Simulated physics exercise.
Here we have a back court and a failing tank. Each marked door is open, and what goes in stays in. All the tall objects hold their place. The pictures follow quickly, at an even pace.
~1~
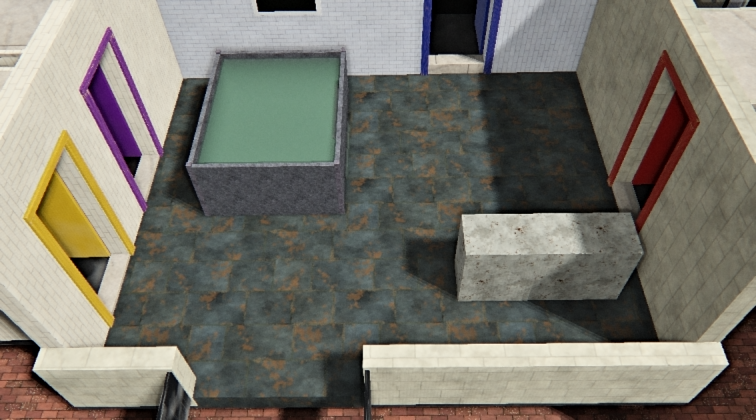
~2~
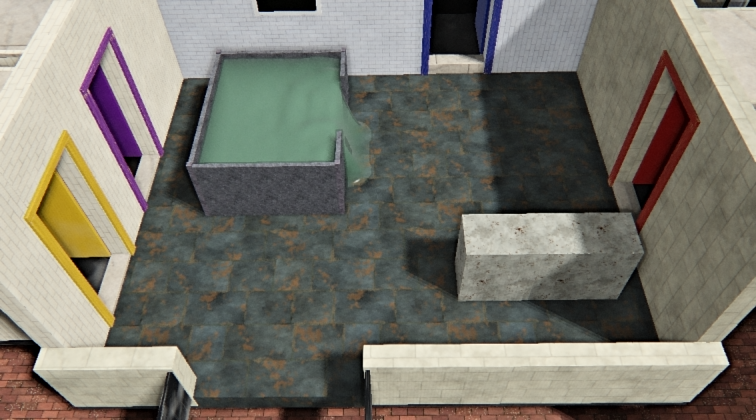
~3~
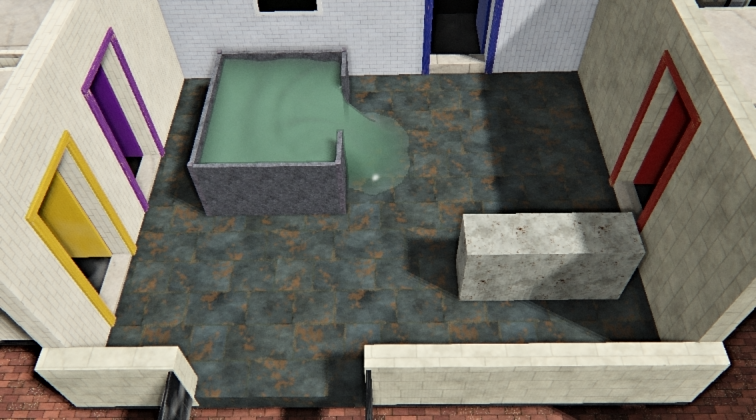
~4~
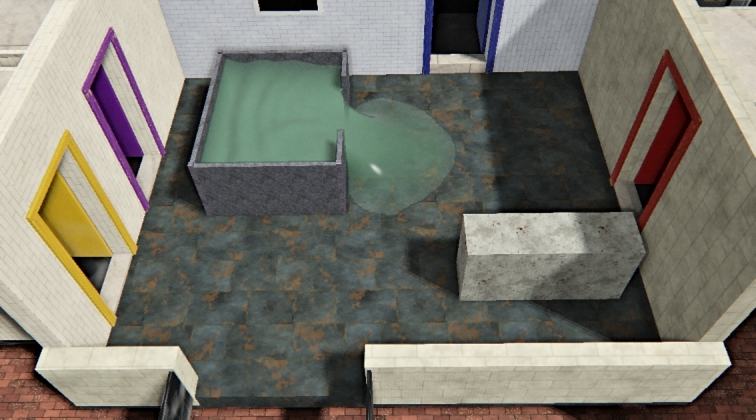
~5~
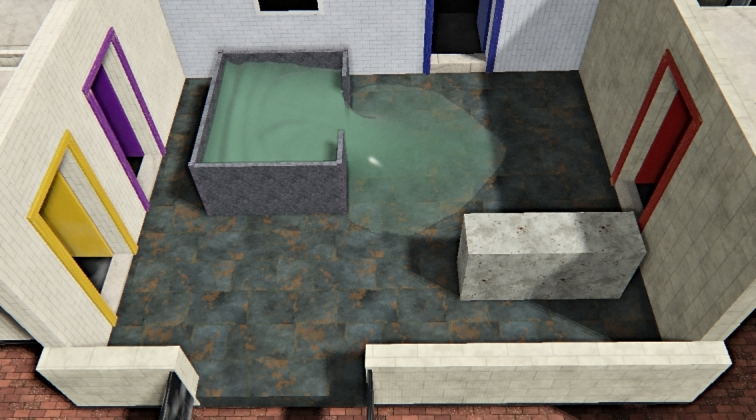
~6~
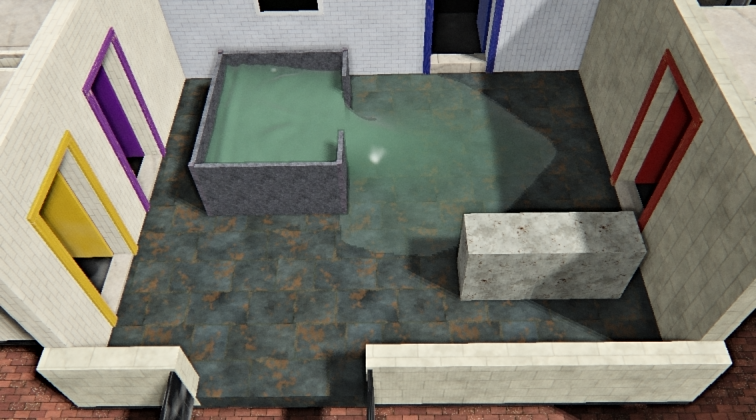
A stone tank of green water opens on its right side and water spreads across the courtyard floor.
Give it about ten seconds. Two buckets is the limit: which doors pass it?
In the end: The red door takes more than that; the yellow door takes more than that; the blue door stays under that; the purple door stays under that.
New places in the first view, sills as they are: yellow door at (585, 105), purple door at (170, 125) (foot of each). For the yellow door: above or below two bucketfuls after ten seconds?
Then: Yellow door floods.
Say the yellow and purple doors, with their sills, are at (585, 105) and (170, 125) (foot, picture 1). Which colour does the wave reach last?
Last comes the purple one.
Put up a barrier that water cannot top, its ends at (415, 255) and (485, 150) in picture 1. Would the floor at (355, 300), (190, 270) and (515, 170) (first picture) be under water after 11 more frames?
As listed: Awash, free of water, not flooded.
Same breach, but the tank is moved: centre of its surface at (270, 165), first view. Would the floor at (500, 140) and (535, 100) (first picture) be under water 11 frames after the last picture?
One after the other: Awash, under water.
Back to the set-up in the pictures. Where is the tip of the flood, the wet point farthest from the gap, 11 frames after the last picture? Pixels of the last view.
Around (664, 371).
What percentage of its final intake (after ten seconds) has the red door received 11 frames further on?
Roughly 25 per cent.
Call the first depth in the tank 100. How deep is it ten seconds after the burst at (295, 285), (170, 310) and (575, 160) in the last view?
In turn 4, 12 and 12 in a hundred.
A moment on, water covers 45 % of the floor; the red door under two buckets in, the yellow door not reached, the blue door wet at the sill, nothing in, the purple door not reached.
Next, water covers 50 % of the floor; the red door far over two buckets in, the yellow door not reached, the blue door wet at the sill, nothing in, the purple door not reached.
Then, water covers 55 % of the floor; the red door far over two buckets in, the yellow door not reached, the blue door under two buckets in, the purple door not reached.
Later, water covers 90 % of the floor; the red door far over two buckets in, the yellow door wet at the sill, nothing in, the blue door under two buckets in, the purple door not reached.
In the end, water covers 100 % of the floor; the red door far over two buckets in, the yellow door far over two buckets in, the blue door under two buckets in, the purple door under two buckets in.
